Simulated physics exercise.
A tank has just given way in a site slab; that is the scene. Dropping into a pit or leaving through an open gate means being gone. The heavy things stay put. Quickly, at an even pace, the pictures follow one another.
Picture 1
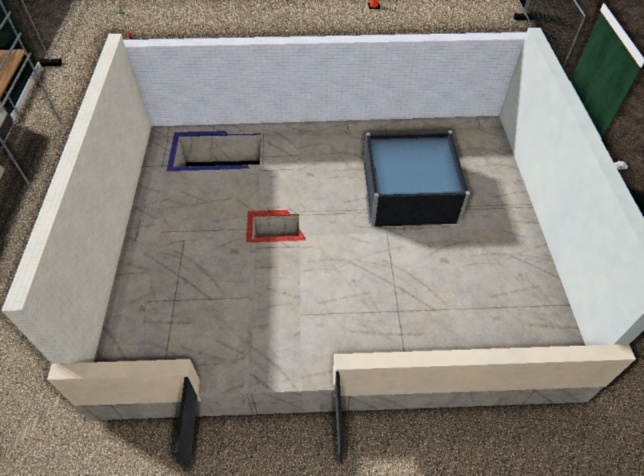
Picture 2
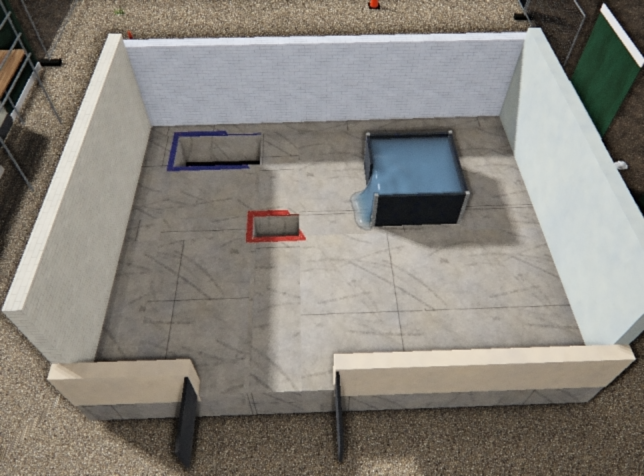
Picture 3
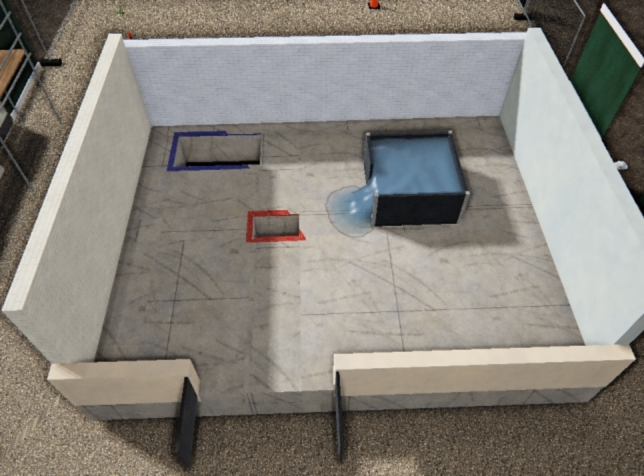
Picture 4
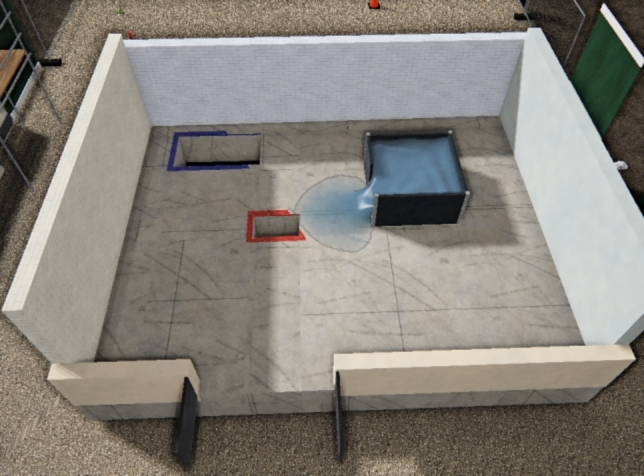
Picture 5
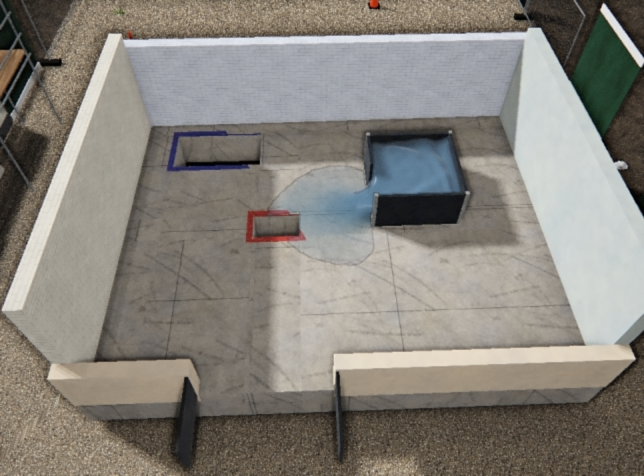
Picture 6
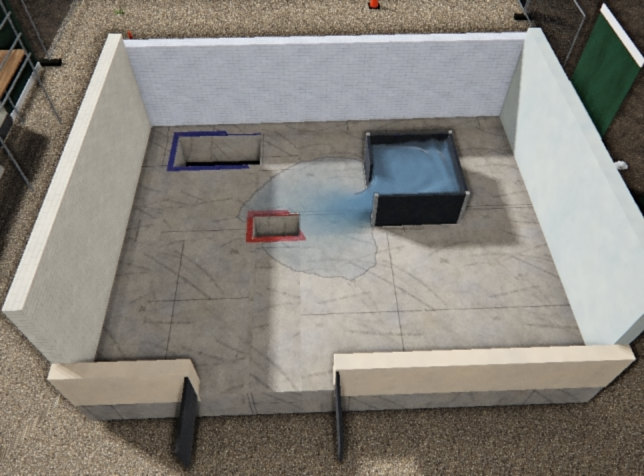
Water poured out of a gap in the left side of a dark square tank on a walled slab, spreading left across the floor in a widening puddle that reached around the red-edged pit.
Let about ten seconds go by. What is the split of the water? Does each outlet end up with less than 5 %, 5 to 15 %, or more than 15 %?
Each ends thus: The gate with 5 to 15 %; the blue pit with more than 15 %; the red pit with more than 15 %.
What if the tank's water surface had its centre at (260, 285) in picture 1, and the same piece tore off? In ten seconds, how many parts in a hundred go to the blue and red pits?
After ten seconds: Blue pit 45 percent, red pit 2 percent.
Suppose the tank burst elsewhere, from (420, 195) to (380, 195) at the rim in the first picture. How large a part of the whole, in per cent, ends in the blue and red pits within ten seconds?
The blue pit gets 2 per cent and the red pit 0 per cent.
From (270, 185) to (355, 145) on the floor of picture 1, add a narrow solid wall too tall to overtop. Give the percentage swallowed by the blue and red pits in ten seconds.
Blue 10 %, red 30 %.
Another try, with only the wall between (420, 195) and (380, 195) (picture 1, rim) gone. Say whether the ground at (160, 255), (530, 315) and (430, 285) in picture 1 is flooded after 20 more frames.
Unsoaked, then soaked, then soaked.
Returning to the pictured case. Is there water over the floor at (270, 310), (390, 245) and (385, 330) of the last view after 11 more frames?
The readings in sequence are watered, waterless, waterless.
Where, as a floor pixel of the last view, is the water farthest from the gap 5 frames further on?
About (153, 196).
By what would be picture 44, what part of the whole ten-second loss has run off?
It works out at roughly 75 per cent.
A moment on, water covers 25 % of the floor; the gate 0 %, the blue pit 1 %, the red pit 7 %.
Next, water covers 40 % of the floor; the gate 0 %, the blue pit 4 %, the red pit 13 %.
Then, water covers 40 % of the floor; the gate 2 %, the blue pit 8 %, the red pit 18 %.
Later, water covers 40 % of the floor; the gate 5 %, the blue pit 14 %, the red pit 23 %.
In the end, water covers 40 % of the floor; the gate 9 %, the blue pit 20 %, the red pit 28 %.
